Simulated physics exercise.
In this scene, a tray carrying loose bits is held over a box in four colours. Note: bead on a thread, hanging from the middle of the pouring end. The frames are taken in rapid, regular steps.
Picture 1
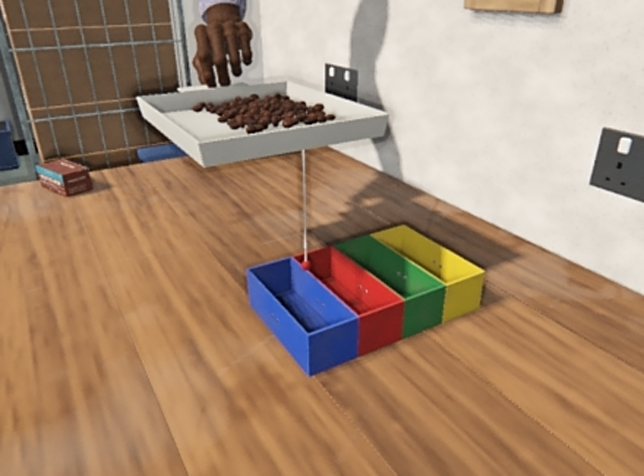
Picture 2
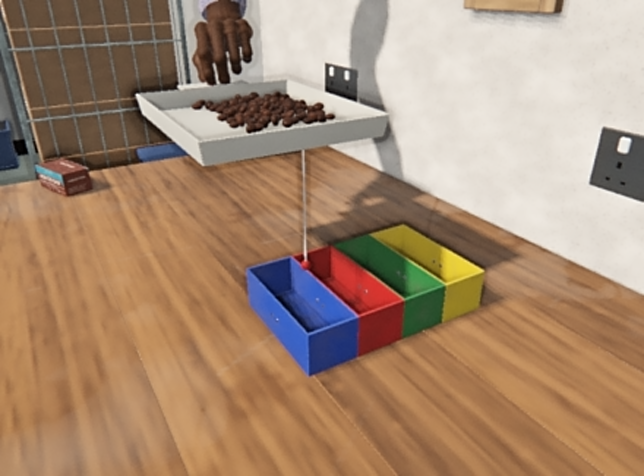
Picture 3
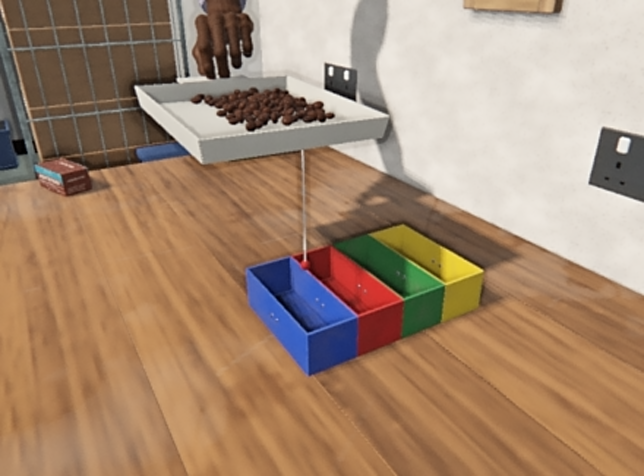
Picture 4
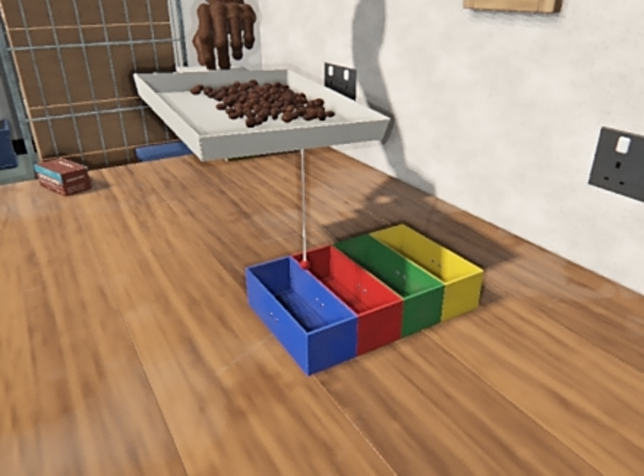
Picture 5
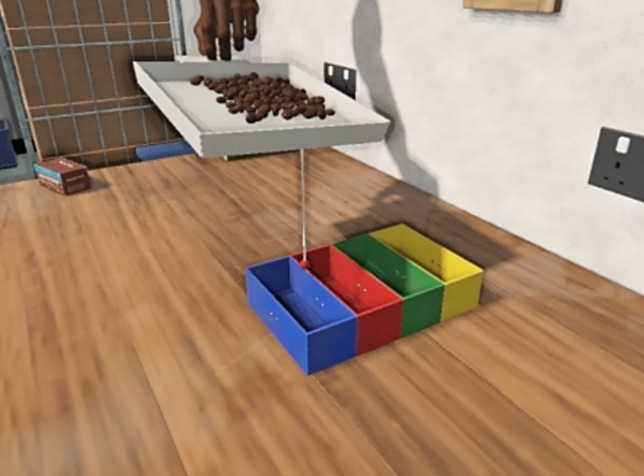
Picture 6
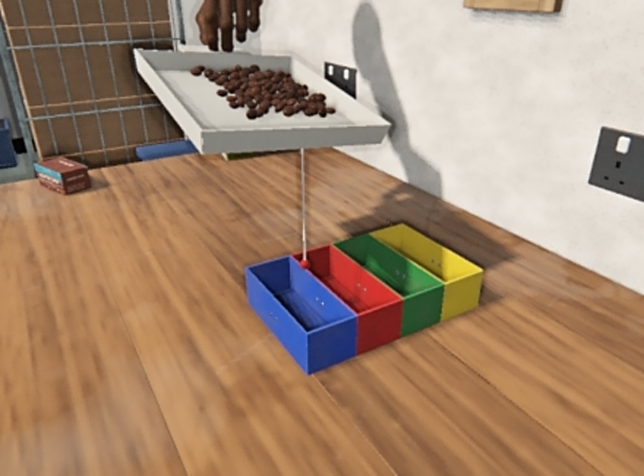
In the video, a hand is behind a pale tray of small brown pieces above a box with blue, red, green and yellow compartments; the tray starts level, then its far side rises slightly as it tilts toward the right front corner.
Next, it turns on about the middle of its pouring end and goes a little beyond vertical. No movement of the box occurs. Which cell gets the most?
The green cell gets the most.
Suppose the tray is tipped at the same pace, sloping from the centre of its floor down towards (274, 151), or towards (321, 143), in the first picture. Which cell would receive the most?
In order, it comes out as blue and the cell in green.
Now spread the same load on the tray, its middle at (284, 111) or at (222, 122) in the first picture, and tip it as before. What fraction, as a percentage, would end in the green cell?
Roughly 80 per cent, and 70 per cent.
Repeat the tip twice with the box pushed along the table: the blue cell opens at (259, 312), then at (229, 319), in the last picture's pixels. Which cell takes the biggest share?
Yellow, then the cell in yellow.
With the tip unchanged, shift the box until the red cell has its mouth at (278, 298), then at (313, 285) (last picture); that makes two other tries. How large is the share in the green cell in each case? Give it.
0 %, then 30 %.
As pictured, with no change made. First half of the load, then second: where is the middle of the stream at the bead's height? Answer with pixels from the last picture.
(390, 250) first, (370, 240) later.
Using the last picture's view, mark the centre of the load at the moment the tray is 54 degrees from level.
Roughly at (337, 112).
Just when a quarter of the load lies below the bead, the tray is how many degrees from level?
Roughly 90 degrees at that moment.
Shortly afterwards, tray tipped steeply; the whole lot on the tray.
Next, tray tipped right over; near half on the tray; near a quarter in the green cell; a little in the red cell; a little in the yellow cell; a little falling or outside the box.
Some moments later, tray tipped past a quarter turn; the bulk in the green cell; a little in the red cell; a little in the yellow cell.
In the end, tray tipped past a quarter turn; the bulk in the green cell; a little in the red cell; a little in the yellow cell; none at all in the blue cell.
